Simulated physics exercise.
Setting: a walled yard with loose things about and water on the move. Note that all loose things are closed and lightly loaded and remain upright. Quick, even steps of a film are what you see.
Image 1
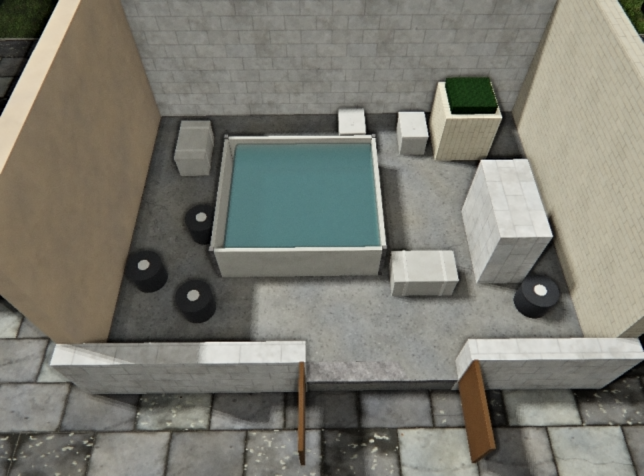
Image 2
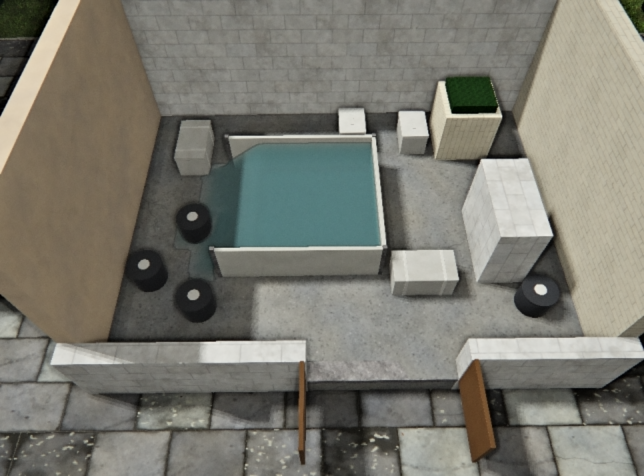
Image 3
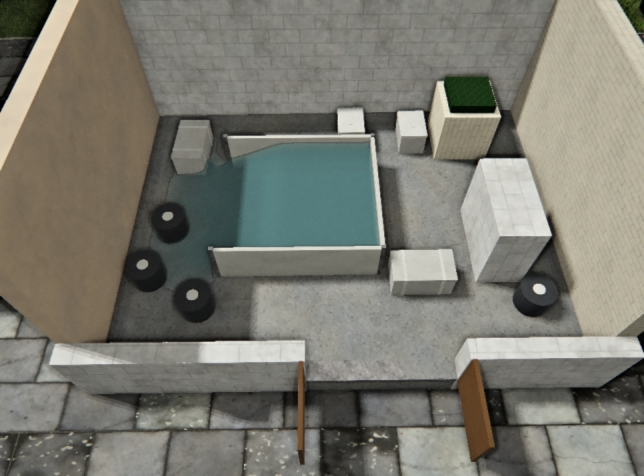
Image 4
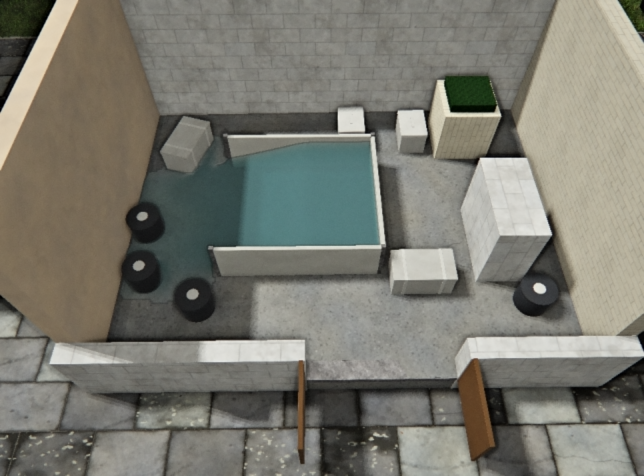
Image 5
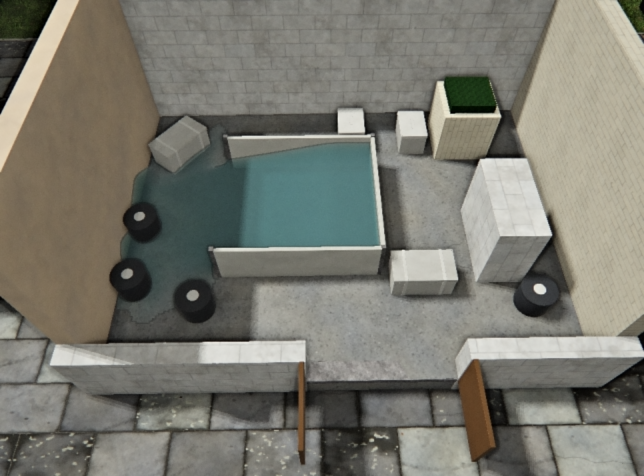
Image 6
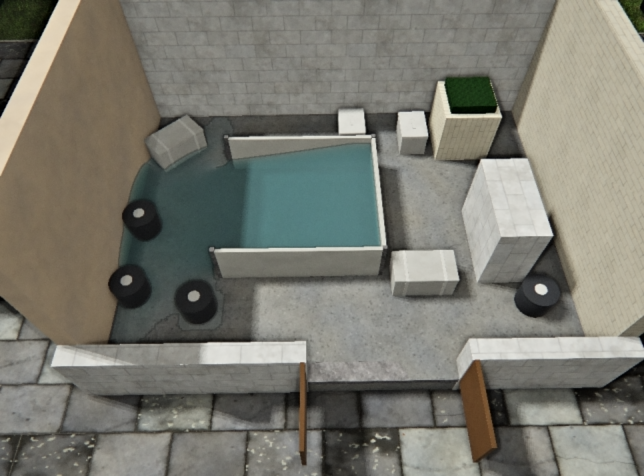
Teal water pours from the left side of a square, pale-walled pool in a walled yard, seen from a fixed high viewpoint. Black round tubs and a pale grey trunk stand left of it, with whitish blocks and a green-topped planter to the right. The water spreads left, pushing the nearest tub toward the tan wall, then the trunk turns and shifts left, and a second tub slides slightly.
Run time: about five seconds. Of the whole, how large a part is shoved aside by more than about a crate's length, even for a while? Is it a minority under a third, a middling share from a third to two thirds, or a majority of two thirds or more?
Counting the far movers, it's high - two thirds or more.
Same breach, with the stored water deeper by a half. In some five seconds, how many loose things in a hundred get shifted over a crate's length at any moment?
I reckon 90 per cent of the loose things.
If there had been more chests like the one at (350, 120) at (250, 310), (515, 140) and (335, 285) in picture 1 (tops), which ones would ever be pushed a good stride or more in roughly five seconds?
As listed: That far or more, under that, shifted that much.
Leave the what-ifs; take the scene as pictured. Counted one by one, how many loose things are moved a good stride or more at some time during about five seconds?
I get 6.
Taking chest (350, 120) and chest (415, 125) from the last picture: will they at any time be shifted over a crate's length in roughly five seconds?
Note, in order: Past that mark / within that.
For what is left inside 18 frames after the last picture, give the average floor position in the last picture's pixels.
It lands somewhere near (390, 229).
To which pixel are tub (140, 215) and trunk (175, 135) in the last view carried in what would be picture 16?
Around (165, 292) and (207, 108).
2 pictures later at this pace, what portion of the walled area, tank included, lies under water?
35 per cent.
A moment on, 2 of 8 are well off their spots; 2 afloat.
Next, 3 of 8 are well off their spots; 2 afloat.
Later, 5 of 8 are well off their spots; 5 afloat.
In the end, 6 of 8 are well off their spots, and 6 have been at some point; 7 afloat.
